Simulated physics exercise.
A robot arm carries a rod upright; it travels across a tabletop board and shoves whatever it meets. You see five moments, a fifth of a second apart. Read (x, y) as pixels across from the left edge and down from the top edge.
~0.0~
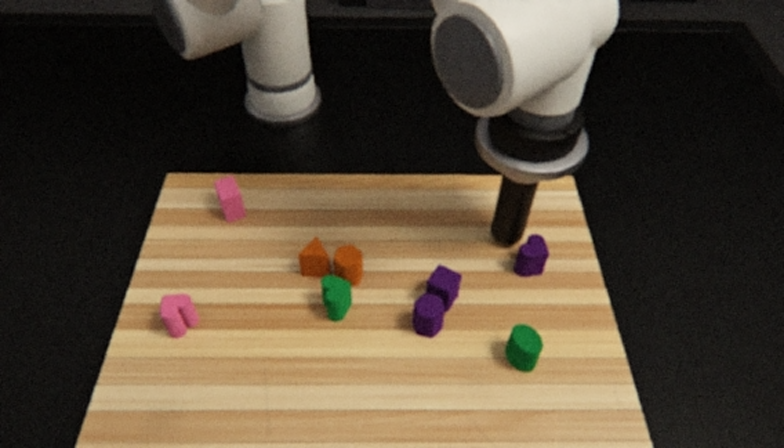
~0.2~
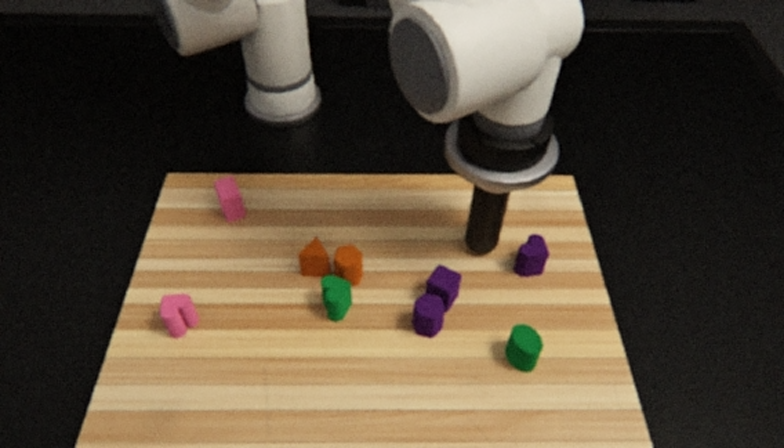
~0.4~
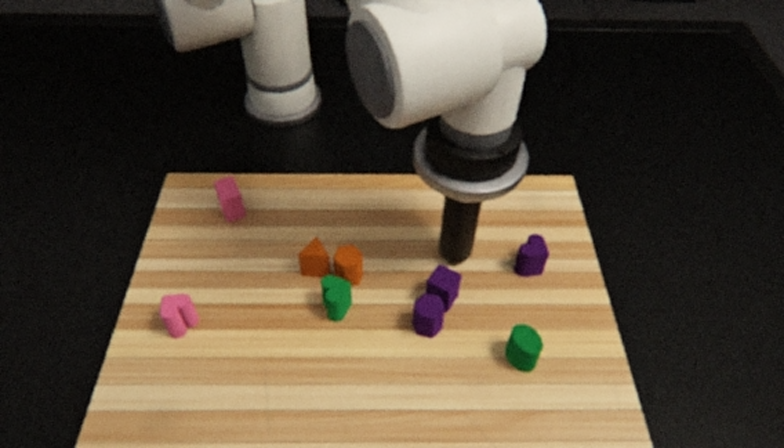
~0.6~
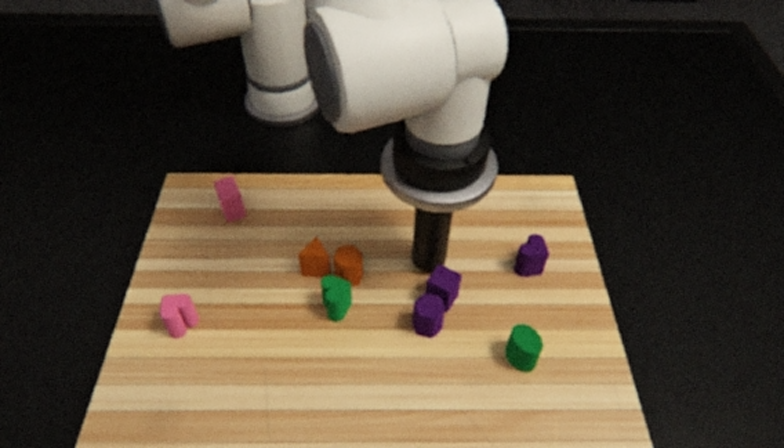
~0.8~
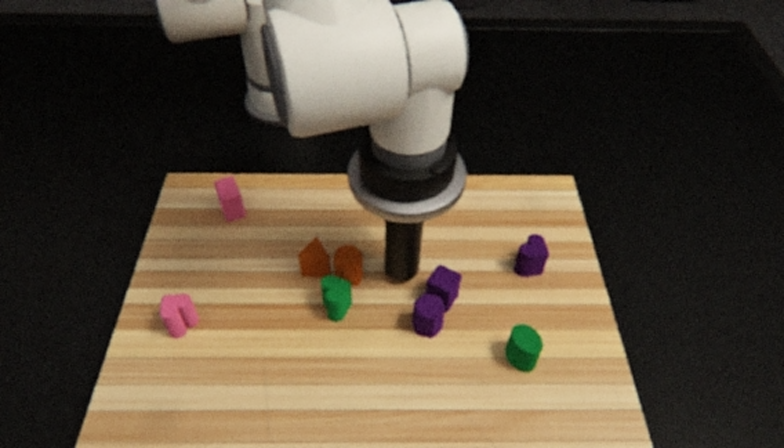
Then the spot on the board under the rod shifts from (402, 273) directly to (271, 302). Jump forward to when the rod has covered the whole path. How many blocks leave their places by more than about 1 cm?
Blocks moved: Three or more.
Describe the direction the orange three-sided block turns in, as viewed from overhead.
Clockwise rotation.
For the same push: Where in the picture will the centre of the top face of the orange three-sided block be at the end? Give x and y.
It will end up at (291, 244).
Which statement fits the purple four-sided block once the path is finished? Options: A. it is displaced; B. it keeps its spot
I'll go with B - it keeps its spot.
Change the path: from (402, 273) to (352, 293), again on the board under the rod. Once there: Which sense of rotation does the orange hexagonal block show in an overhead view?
From above, clockwise.
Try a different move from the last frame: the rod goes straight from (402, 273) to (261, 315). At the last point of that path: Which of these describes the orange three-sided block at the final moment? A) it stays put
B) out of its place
Letter B.
What follows on the original path. One third of the way, rod (359, 278); orange three-sided block (306, 247), turned 35° clockwise; orange hexagonal block (326, 258).
Two thirds of the way, rod (315, 288); orange three-sided block (291, 245), turned 105° clockwise; green heart block (325, 295), turned 35° anticlockwise; orange hexagonal block (282, 264).
At the end, rod (270, 298); orange three-sided block (291, 244), turned 110° clockwise; green heart block (325, 295), turned 35° anticlockwise; orange hexagonal block (250, 260), turned 40° clockwise; purple four-sided block still.
